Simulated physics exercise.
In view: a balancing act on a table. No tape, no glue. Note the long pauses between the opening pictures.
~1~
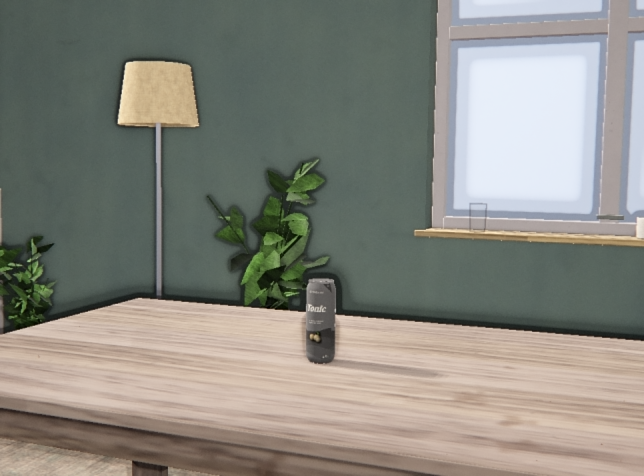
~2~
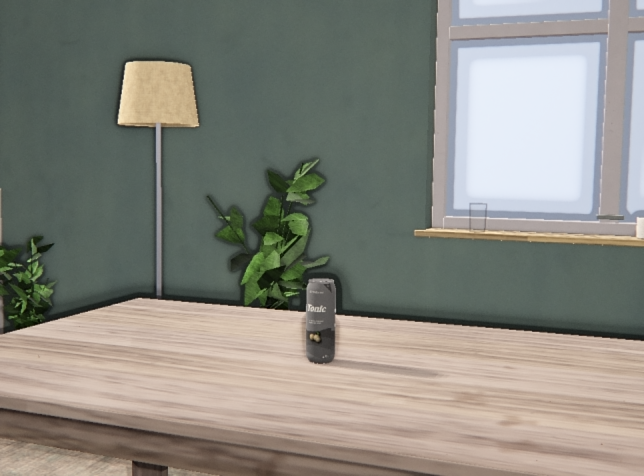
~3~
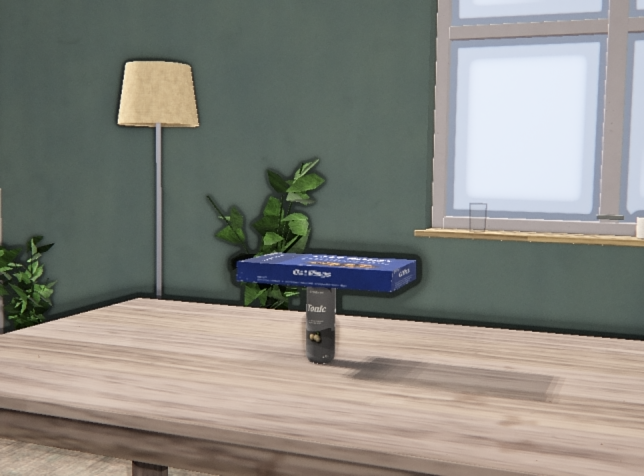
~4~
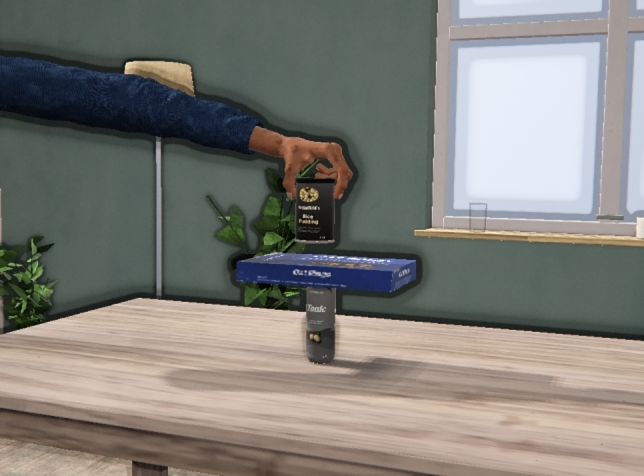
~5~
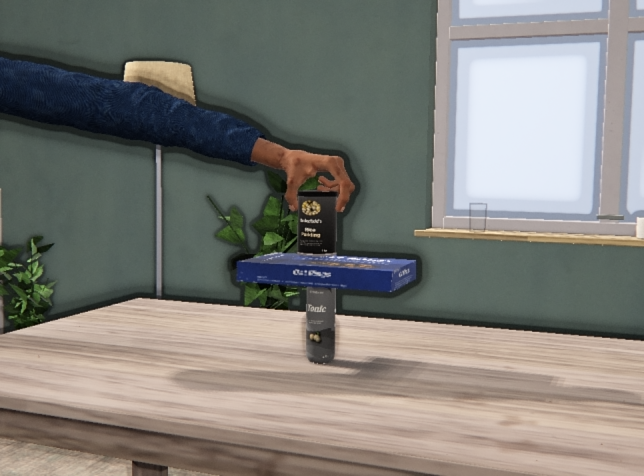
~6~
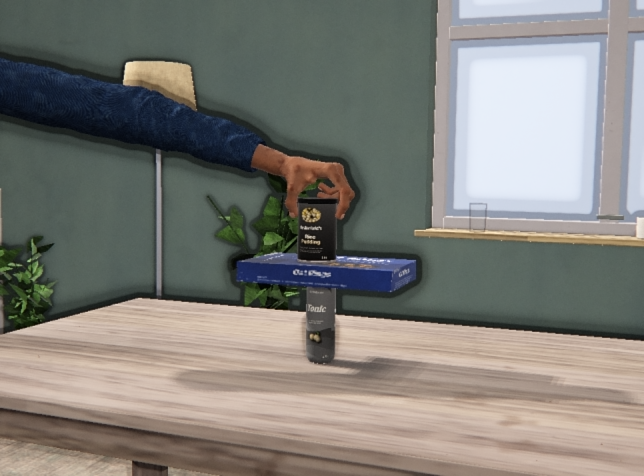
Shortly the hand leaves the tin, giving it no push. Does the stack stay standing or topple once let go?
Remains intact.
Then, 0.40 s later than the last frame, all is still.
Then, 1.30 s later than the last frame, black tin resting near (317, 231).
When it is over, all 3 as before. End places, in pixels of the last picture, black tin near (317, 231). The stack holds.
